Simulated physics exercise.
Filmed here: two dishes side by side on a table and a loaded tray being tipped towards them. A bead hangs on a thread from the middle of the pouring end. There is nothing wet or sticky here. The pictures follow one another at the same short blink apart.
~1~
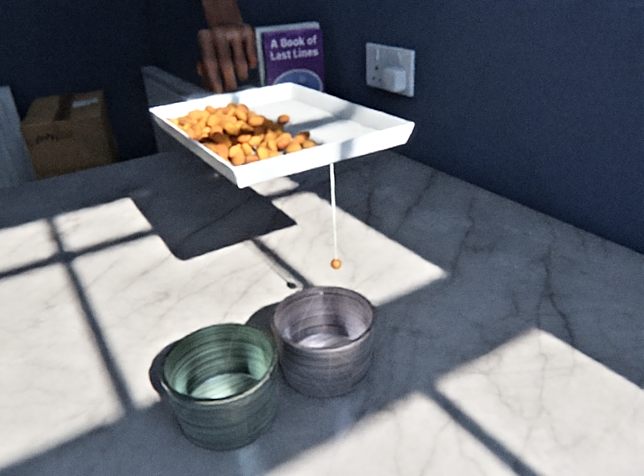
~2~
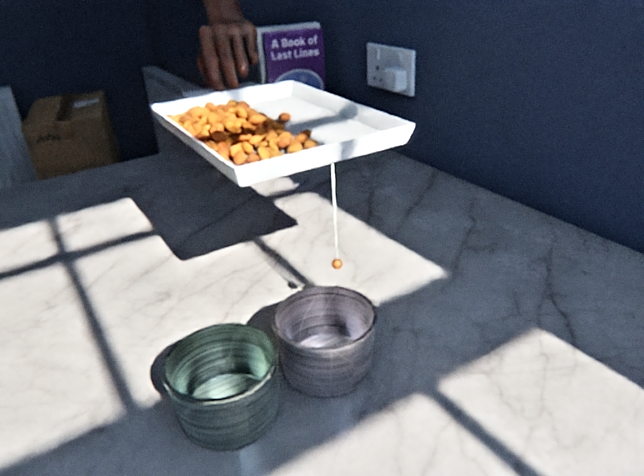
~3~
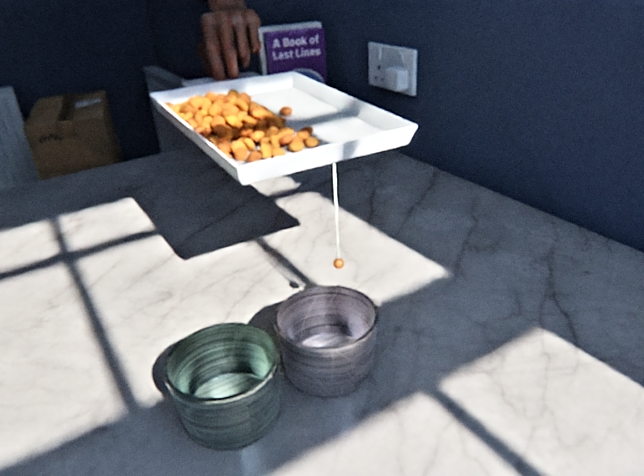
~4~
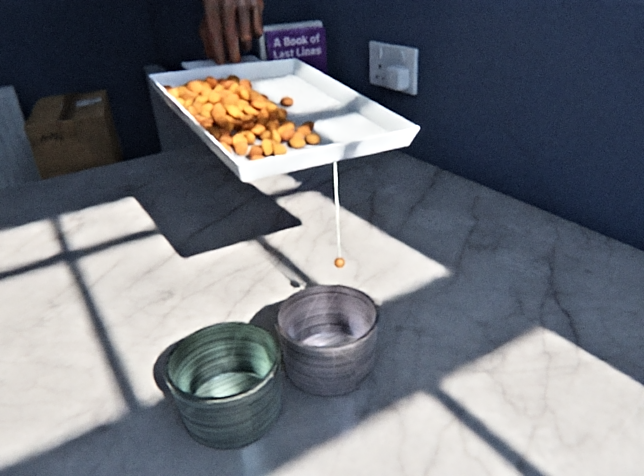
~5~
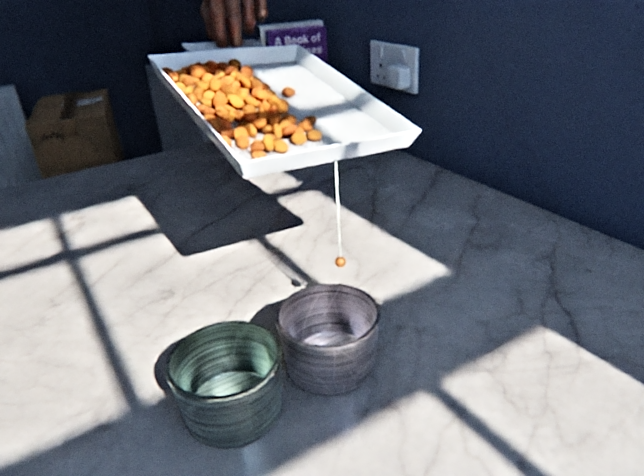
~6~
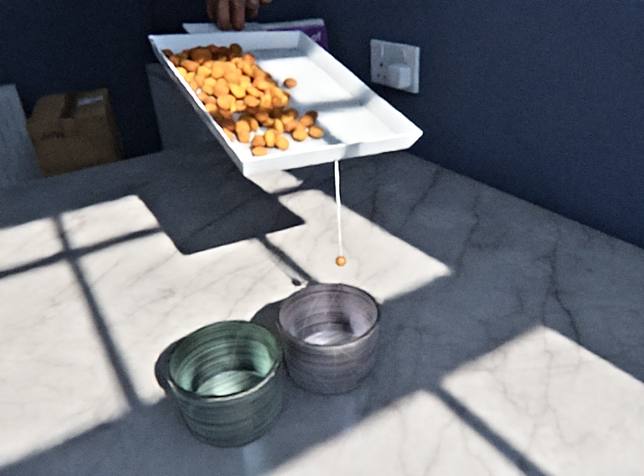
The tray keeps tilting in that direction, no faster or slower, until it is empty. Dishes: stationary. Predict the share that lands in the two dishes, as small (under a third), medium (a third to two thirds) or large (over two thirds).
Small.
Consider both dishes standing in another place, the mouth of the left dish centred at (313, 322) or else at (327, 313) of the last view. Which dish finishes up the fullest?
The one on the right side; the one on the right side.
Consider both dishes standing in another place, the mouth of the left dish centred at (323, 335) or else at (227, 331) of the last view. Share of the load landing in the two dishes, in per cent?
Close to 50 in a hundred, then close to 10 in a hundred.
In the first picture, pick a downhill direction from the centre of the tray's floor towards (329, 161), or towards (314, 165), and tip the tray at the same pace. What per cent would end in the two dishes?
Around 50 per cent first, around 60 per cent next.
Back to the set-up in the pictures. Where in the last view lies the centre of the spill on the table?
Somewhere about (438, 327), I'd say.
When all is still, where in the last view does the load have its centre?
Close to (420, 328).
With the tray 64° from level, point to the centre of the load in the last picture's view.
Roughly at (352, 135).
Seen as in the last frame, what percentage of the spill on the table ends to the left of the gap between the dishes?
About 0 percent of the spill.
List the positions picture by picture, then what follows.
The first picture shows corners of the pouring end near (238, 165) and (405, 123), level; middle of the load near (228, 126), bits of cat kibble; left dish near (246, 415); right dish near (353, 363); bead on its thread near (336, 264).
The second picture shows corners of the pouring end near (239, 165) and (406, 124), level; middle of the load near (229, 124).
The third picture shows corners of the pouring end near (241, 163) and (409, 125), tipped barely, lowest at the right corner; middle of the load near (230, 117).
The fourth picture shows corners of the pouring end near (243, 161) and (411, 126), tipped a little, lowest at the right corner; middle of the load near (231, 105).
The fifth picture shows corners of the pouring end near (245, 158) and (413, 128), tipped a little, lowest at the right corner; middle of the load near (232, 94).
The sixth picture shows corners of the pouring end near (247, 156) and (414, 130), tipped clearly, lowest at the right corner; middle of the load near (233, 82); left dish near (251, 411); right dish near (357, 360).
Shortly afterwards, tray tipped steeply; the bulk on the tray; a little in the air.
Next, tray tipped past a quarter turn; near a quarter on the tray; a little in the right dish; near half outside both; a little in the air.
Some moments later, tray tipped past a quarter turn; near a quarter in the right dish; the bulk outside both.
In the end, tray tipped past a quarter turn; none at all in the left dish; near a quarter in the right dish; the bulk outside both.
